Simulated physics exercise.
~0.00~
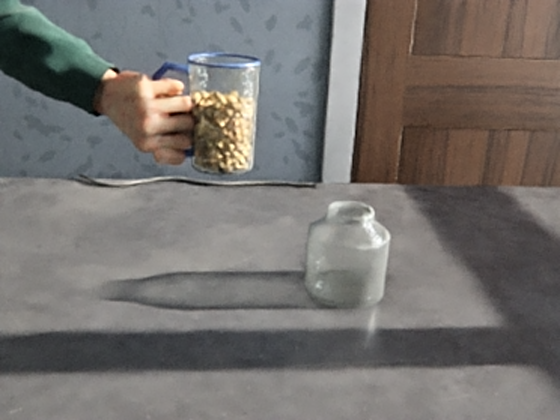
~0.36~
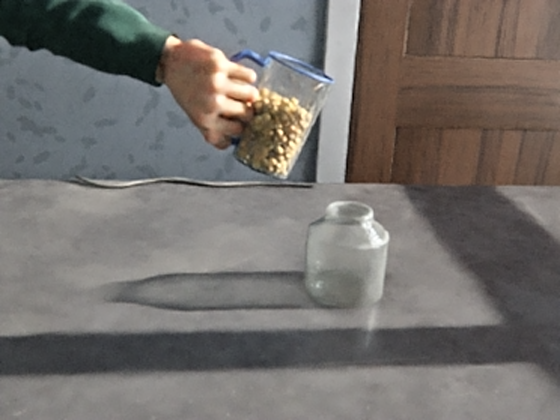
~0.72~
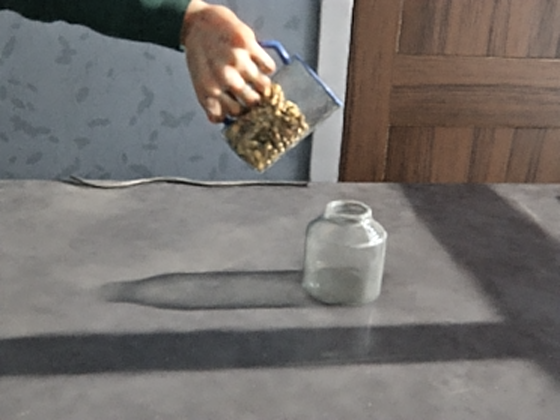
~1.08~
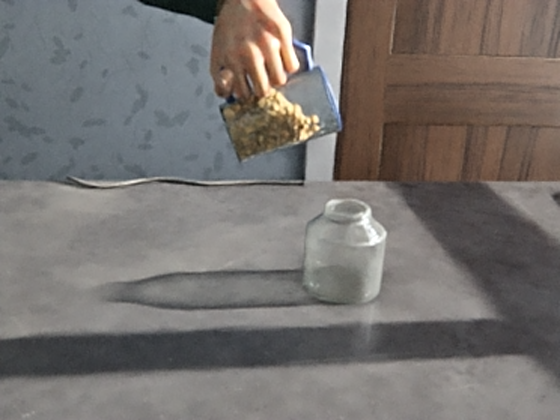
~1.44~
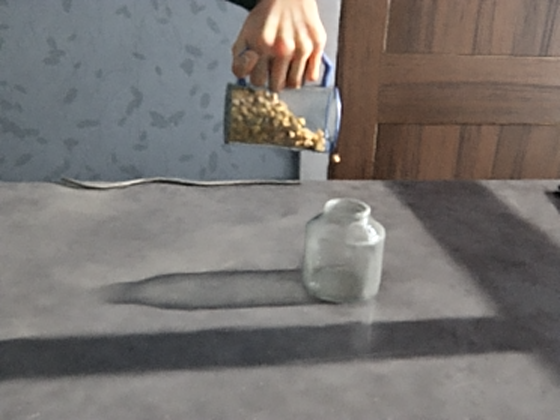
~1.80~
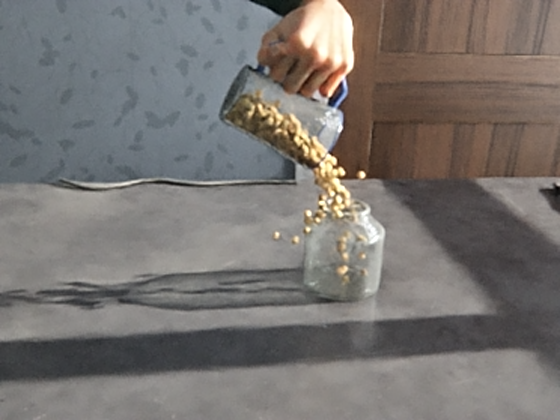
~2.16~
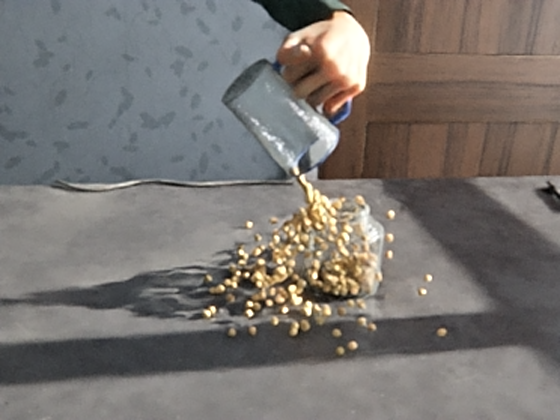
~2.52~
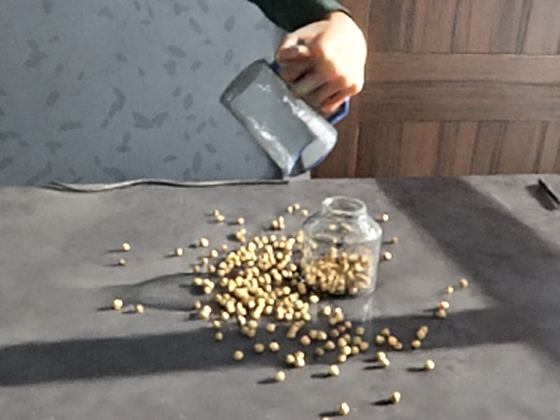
The clip opens with a hand in a green sleeve holding a clear, blue-rimmed cup full of dried chickpeas above a dark table, where an empty glass jar stands. The hand moves the cup right, tilting it steadily until it lies on its side near the jar's opening. A first few chickpeas slip over the rim, then a stream pours down, some entering the jar and others bouncing off. As the cup tips further, the rest rush out and pile up around the jar. Finally the cup hangs emptied, the jar is partly filled, and most of the chickpeas lie scattered across the table.
